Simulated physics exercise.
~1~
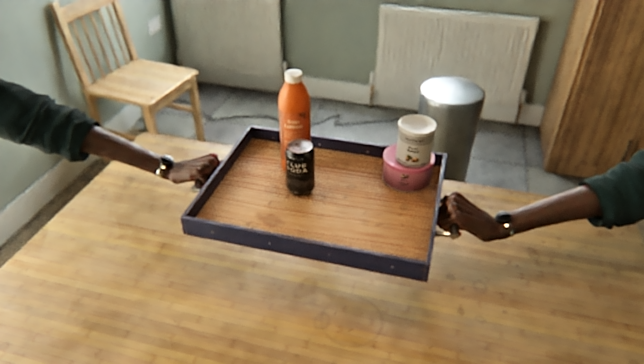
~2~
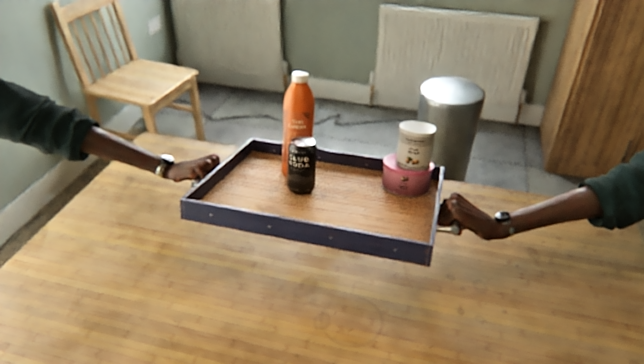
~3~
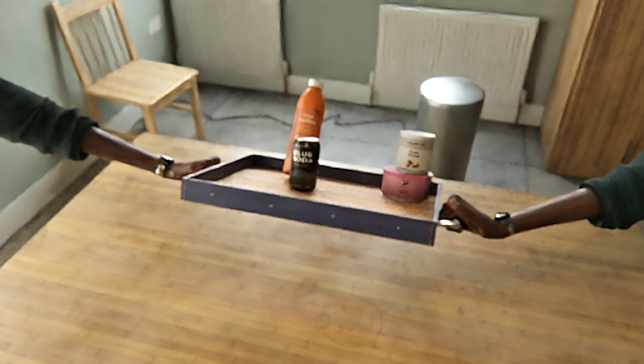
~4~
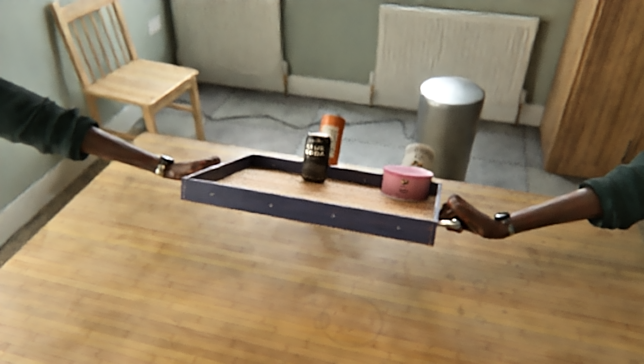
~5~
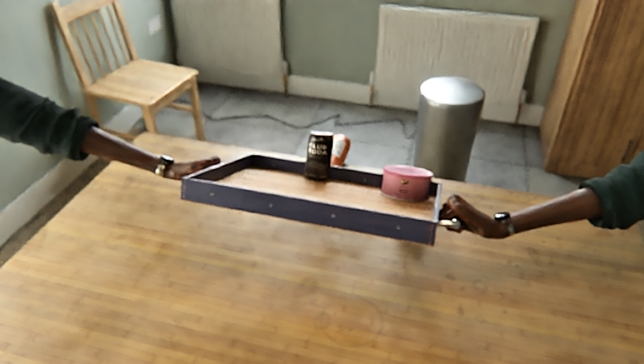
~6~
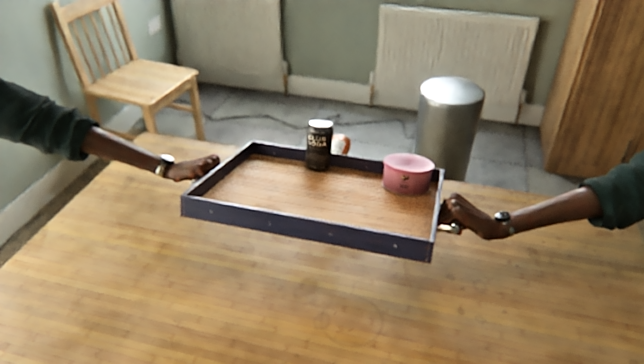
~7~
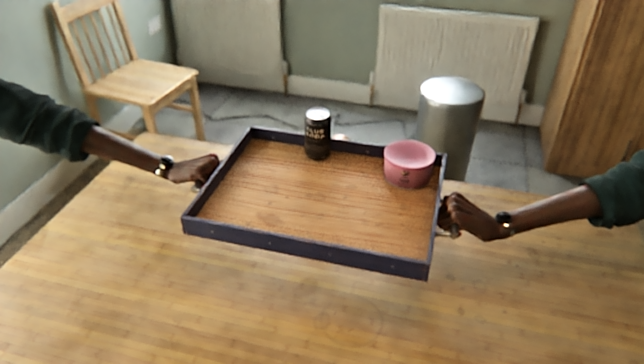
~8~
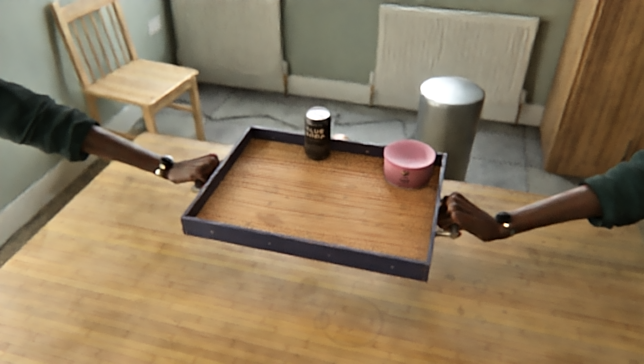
To begin with, two hands hold a rimmed wooden tray above a table, carrying an orange bottle, a black can and a white tin stacked on a pink tub. The hands tip the tray so its far edge dips, and the bottle and can begin to lean. The bottle pitches over the far rim while the white tin slides off the tub and drops behind the tray. The can shifts towards the far edge but stays aboard. The hands then level the tray, leaving the black can upright by the far rim and the pink tub at the right.
